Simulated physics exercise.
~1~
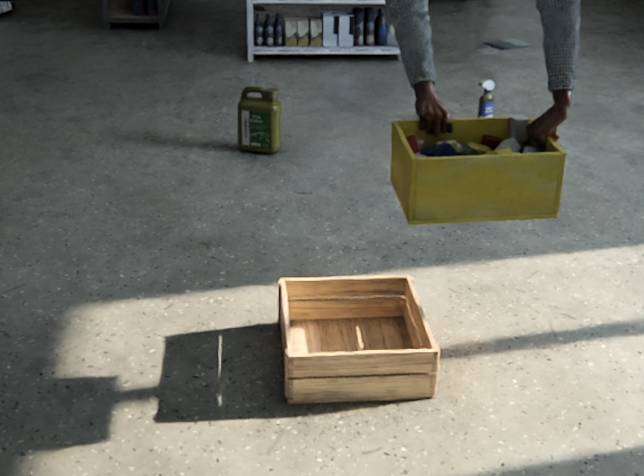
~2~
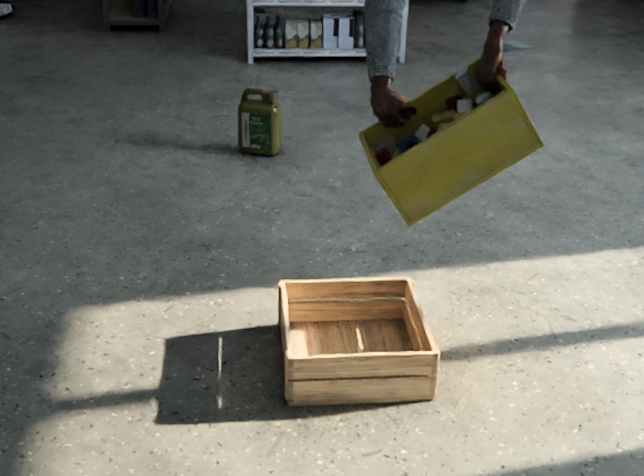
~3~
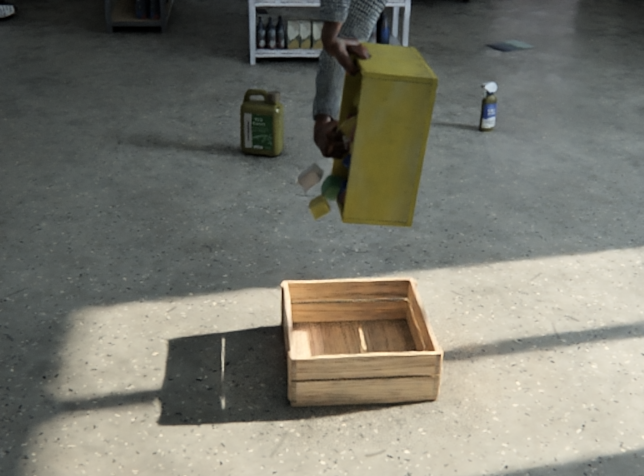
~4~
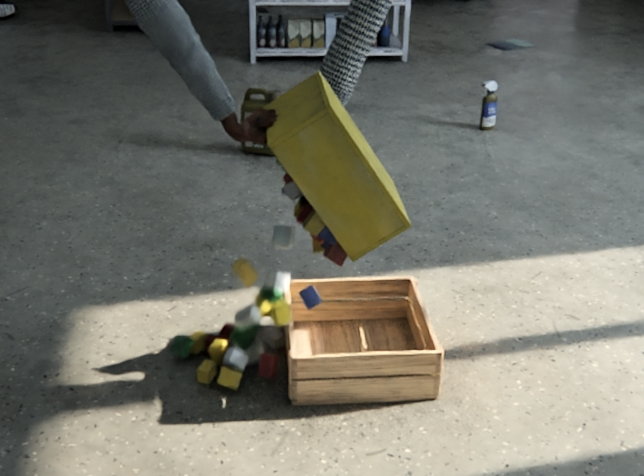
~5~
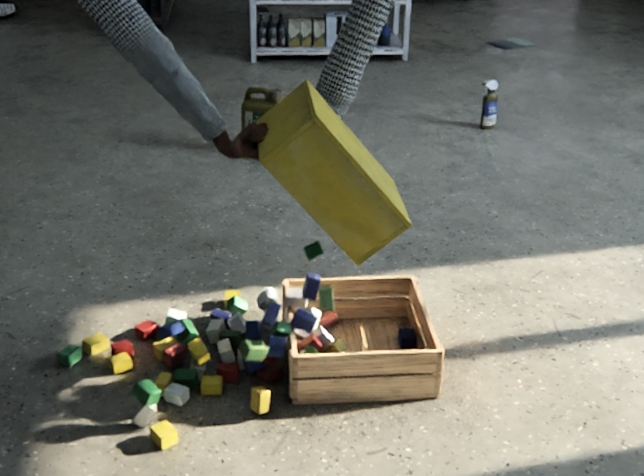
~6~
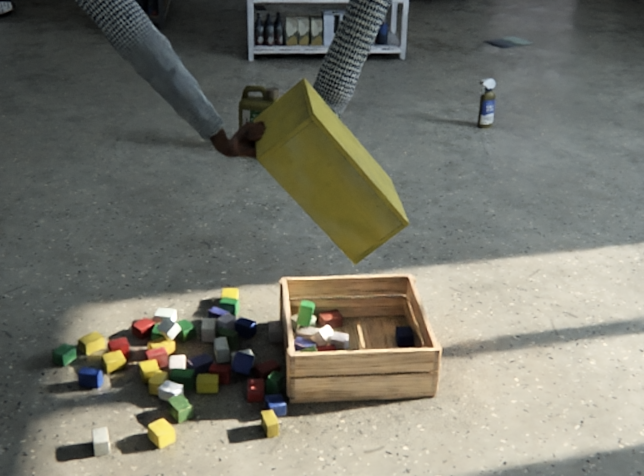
Two hands tip a yellow crate of colourful toy bricks, spilling most outside a wooden basket.
